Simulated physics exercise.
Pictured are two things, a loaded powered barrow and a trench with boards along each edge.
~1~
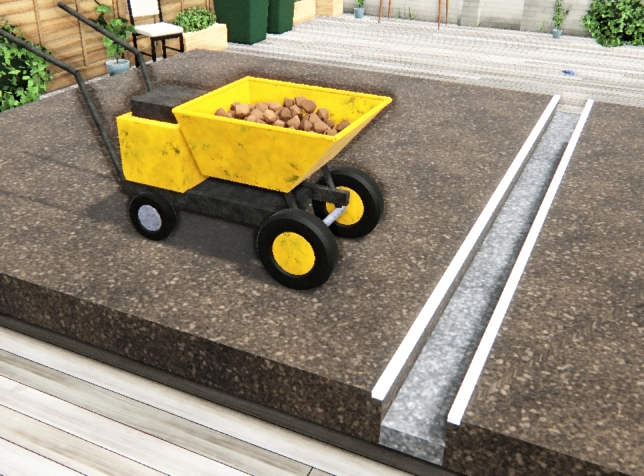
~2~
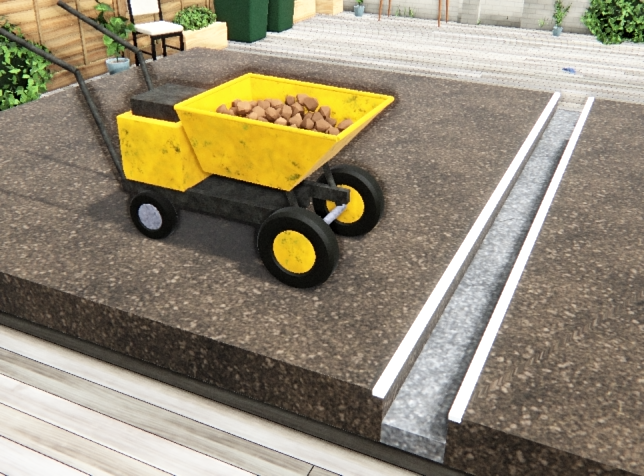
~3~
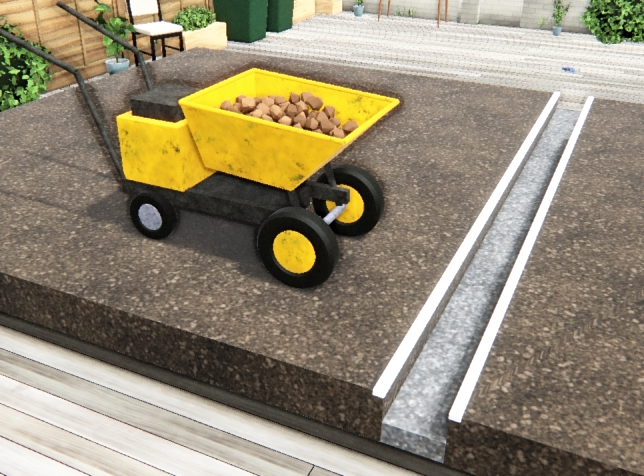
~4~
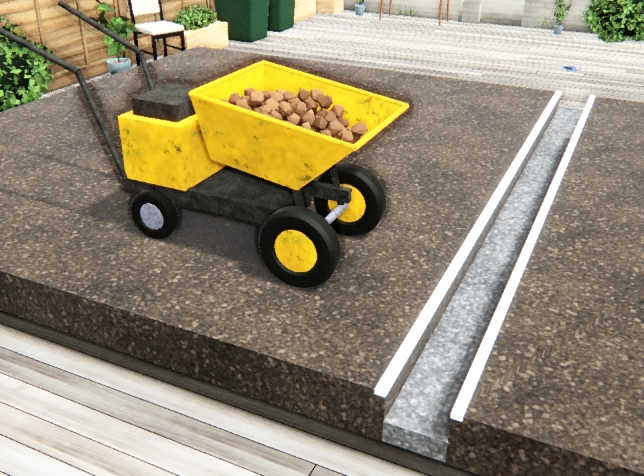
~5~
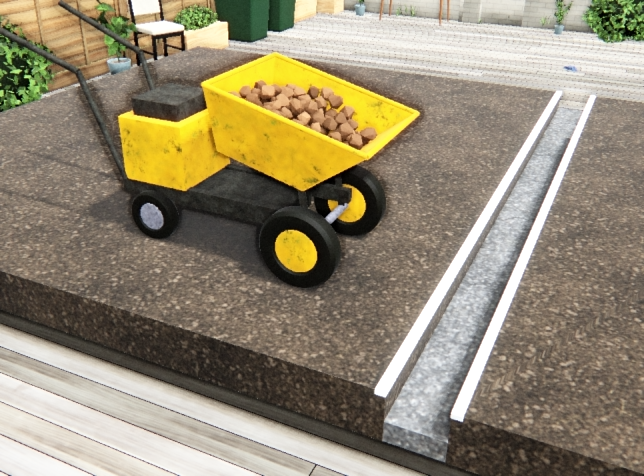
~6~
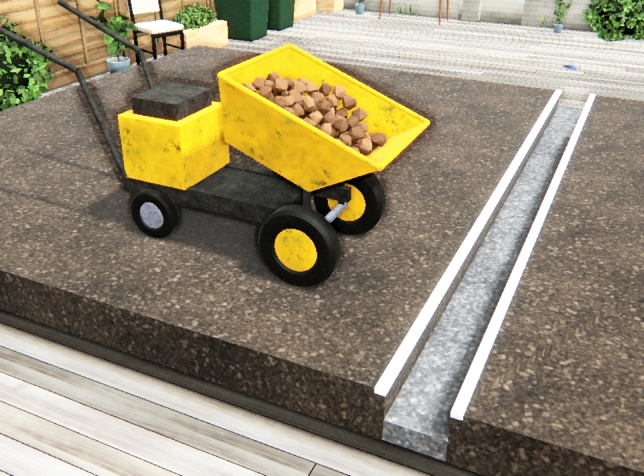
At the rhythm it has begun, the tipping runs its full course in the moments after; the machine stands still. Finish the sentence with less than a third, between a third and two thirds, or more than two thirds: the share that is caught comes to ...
The share that is caught comes to more than two thirds.
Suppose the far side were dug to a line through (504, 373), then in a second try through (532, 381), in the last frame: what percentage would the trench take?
The first case gives around 90 percent, and the second around 100 percent.
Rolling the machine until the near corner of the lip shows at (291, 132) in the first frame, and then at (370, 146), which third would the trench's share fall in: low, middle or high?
Note - stop 1: Between a third and two thirds; stop 2: Between a third and two thirds.
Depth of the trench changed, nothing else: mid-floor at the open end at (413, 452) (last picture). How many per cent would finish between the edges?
Roughly 90 in a hundred.
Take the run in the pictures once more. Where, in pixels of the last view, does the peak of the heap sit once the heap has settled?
The peak rests near (475, 264).
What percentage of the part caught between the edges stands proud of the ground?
My guess is some 30 per cent.
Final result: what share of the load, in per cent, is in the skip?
About 5 per cent.
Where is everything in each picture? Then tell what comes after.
In the first picture, lip of the skip near (335, 140), level; top of the load near (270, 116), clay clods; first edge of the trench near (404, 349); far edge near (475, 370), the trench under half as wide as the skip, and about half as deep as wide.
In the second picture, lip of the skip near (337, 139), tipped barely; top of the load near (271, 114).
In the third picture, lip of the skip near (344, 143), tipped barely; top of the load near (276, 112).
In the fourth picture, lip of the skip near (355, 148), tipped a little; top of the load near (270, 105).
In the fifth picture, lip of the skip near (367, 157), tipped a little; top of the load near (281, 100).
In the sixth picture, lip of the skip near (379, 168), tipped clearly; top of the load near (280, 101); first edge of the trench near (407, 345); far edge near (478, 365).
Shortly afterwards, skip tipped steeply; the whole lot in the skip.
Next, skip tipped right over; the bulk in the skip; a little in or heaped over the trench; only a few beyond it; only a few falling.
Some moments later, skip tipped right over; a little in the skip; only a few short of the trench; the bulk in or heaped over the trench; a little beyond it.
In the end, skip tipped right over; only a few in the skip; a little short of the trench; the bulk in or heaped over the trench; a little beyond it.
